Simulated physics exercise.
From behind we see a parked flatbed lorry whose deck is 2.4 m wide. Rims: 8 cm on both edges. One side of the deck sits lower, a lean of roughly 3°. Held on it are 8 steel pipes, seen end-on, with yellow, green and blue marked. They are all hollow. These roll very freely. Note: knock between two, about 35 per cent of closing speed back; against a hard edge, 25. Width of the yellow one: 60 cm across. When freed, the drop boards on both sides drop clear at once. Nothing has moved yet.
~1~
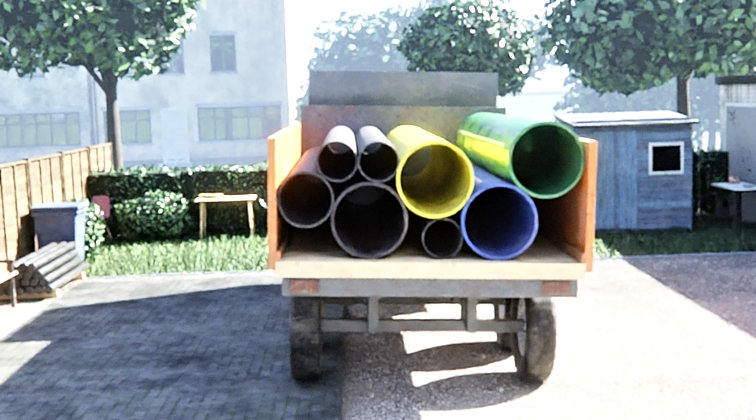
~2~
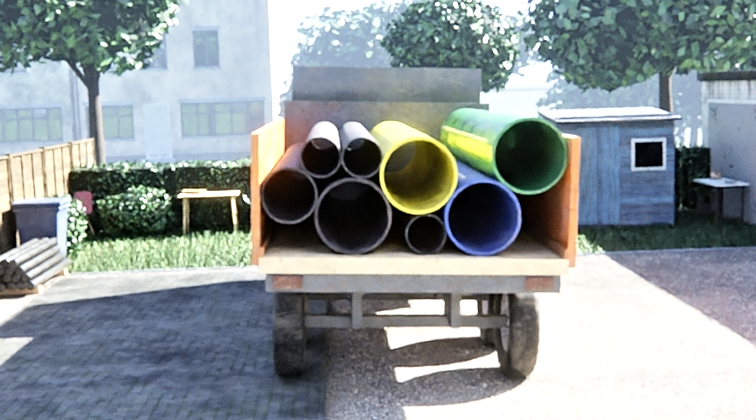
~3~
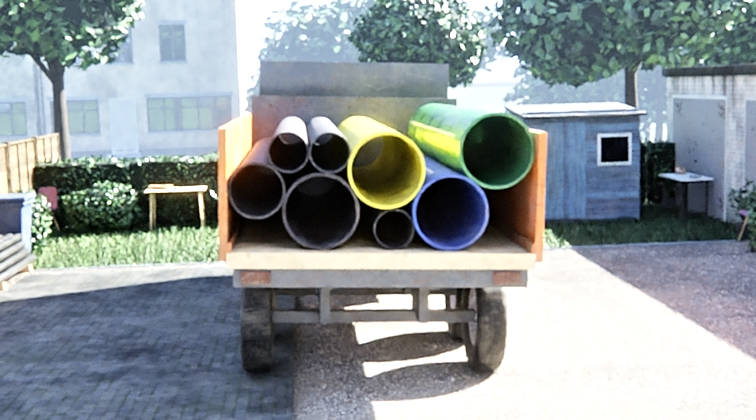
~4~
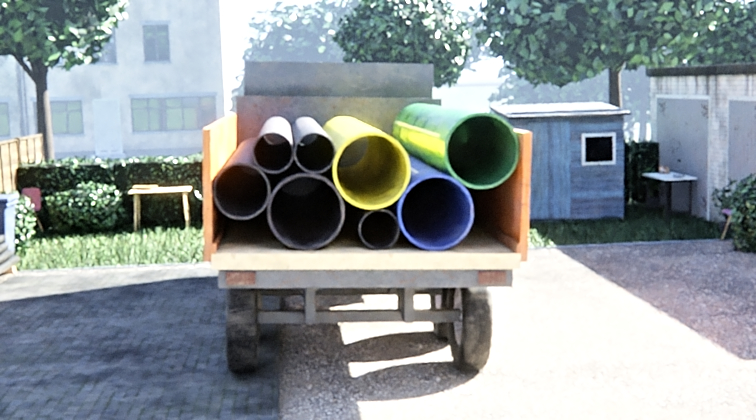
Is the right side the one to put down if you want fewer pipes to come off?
No, the left side.
If it is the left, after 0.7 s, yellow is up on others, 115 cm from the right edge; green is up on others, 30 cm from the right edge; blue is on the deck, 65 cm from the right edge; 0 of 8 are off.
If it is the left, in the end, yellow is up on others, 115 cm from the right edge; green is up on others, 30 cm from the right edge; blue is on the deck, 65 cm from the right edge; 0 of 8 are off.
If it is the right, after 1.6 s, yellow is up on others, 75 cm from the right edge, rolling right; green is on the ground to the right; blue is on the deck, 20 cm from the right edge, rolling right; 1 of 8 is off.
If it is the right, in the end, yellow is on the deck, 60 cm from the right edge; green is down on the right; blue is on the ground to the right; 2 of 8 are off.
